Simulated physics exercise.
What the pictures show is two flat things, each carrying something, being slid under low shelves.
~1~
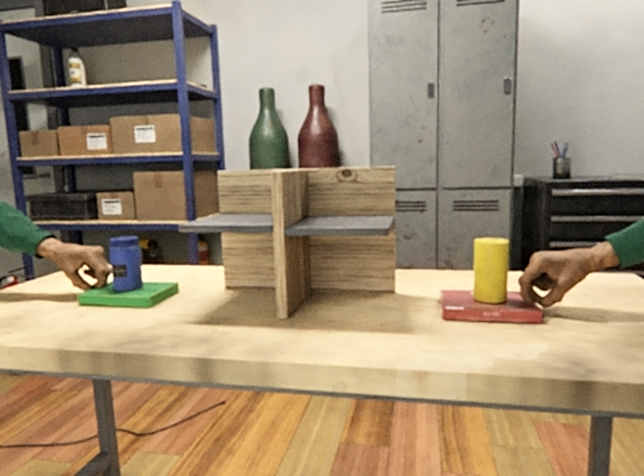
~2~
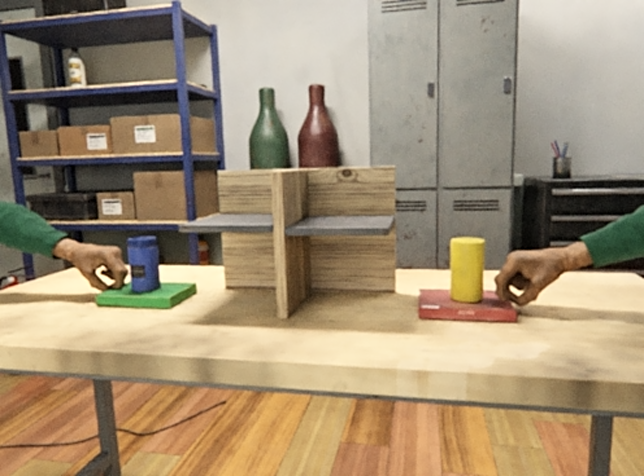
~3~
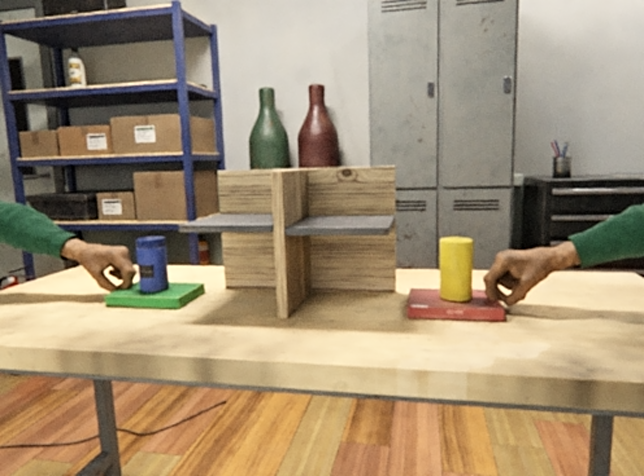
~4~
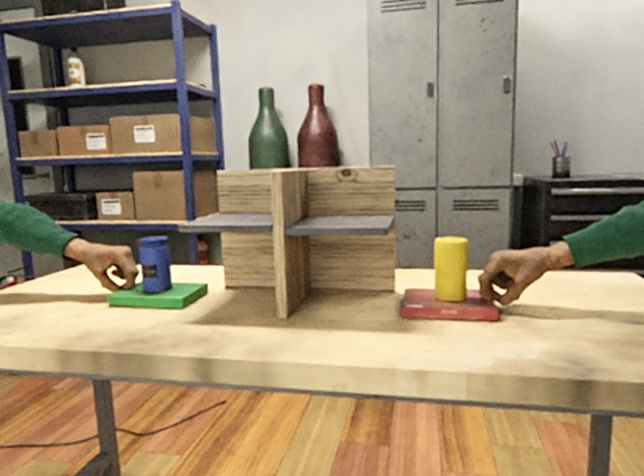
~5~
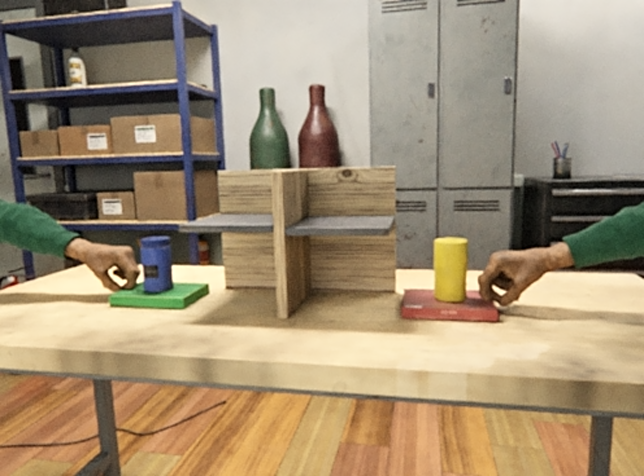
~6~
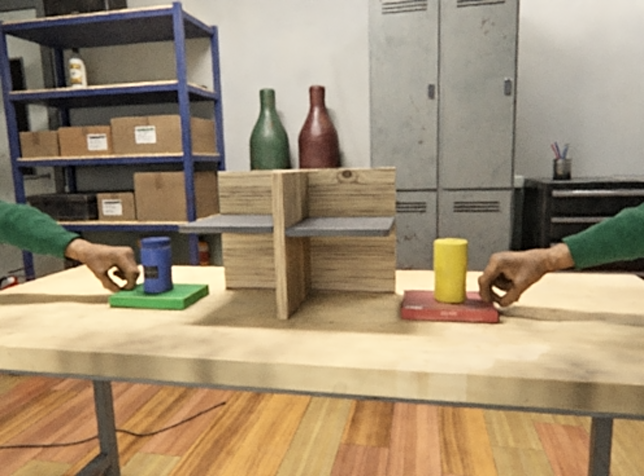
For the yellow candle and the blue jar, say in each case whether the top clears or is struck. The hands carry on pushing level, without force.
In each case: The yellow candle clears, the blue jar clears.
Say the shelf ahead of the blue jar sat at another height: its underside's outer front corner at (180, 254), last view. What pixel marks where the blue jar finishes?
It finishes somewhere near (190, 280).
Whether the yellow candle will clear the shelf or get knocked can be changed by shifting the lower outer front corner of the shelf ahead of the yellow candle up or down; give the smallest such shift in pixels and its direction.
The change comes after a shift of around 12 pixels down.
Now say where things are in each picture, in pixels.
Hands sliding the things forward; yellow candle (491, 270); blue jar (126, 263); green board (131, 294), in the first picture.
Hands sliding the things forward; blue jar (144, 263); shelf (294, 238), in the second picture.
Hands sliding the things forward; yellow candle (456, 269); red packet (453, 303), in the third picture.
Hands sliding the things forward; blue jar (156, 263); green board (160, 294), in the fourth picture.
Hands sliding the things forward; yellow candle (451, 269); shelf (294, 238), in the fifth picture.
Hands sliding the things forward; yellow candle (451, 270); blue jar (157, 264); red packet (447, 305), in the sixth picture.
Then, 0.84 s after the last picture, yellow candle riding along near (422, 270); blue jar riding along near (182, 265).
Then, 1.56 s after the last picture, yellow candle riding along near (388, 270); blue jar riding along near (213, 266).
At rest, the yellow candle clears the shelf, near (355, 269); the blue jar clears the shelf, near (238, 266).
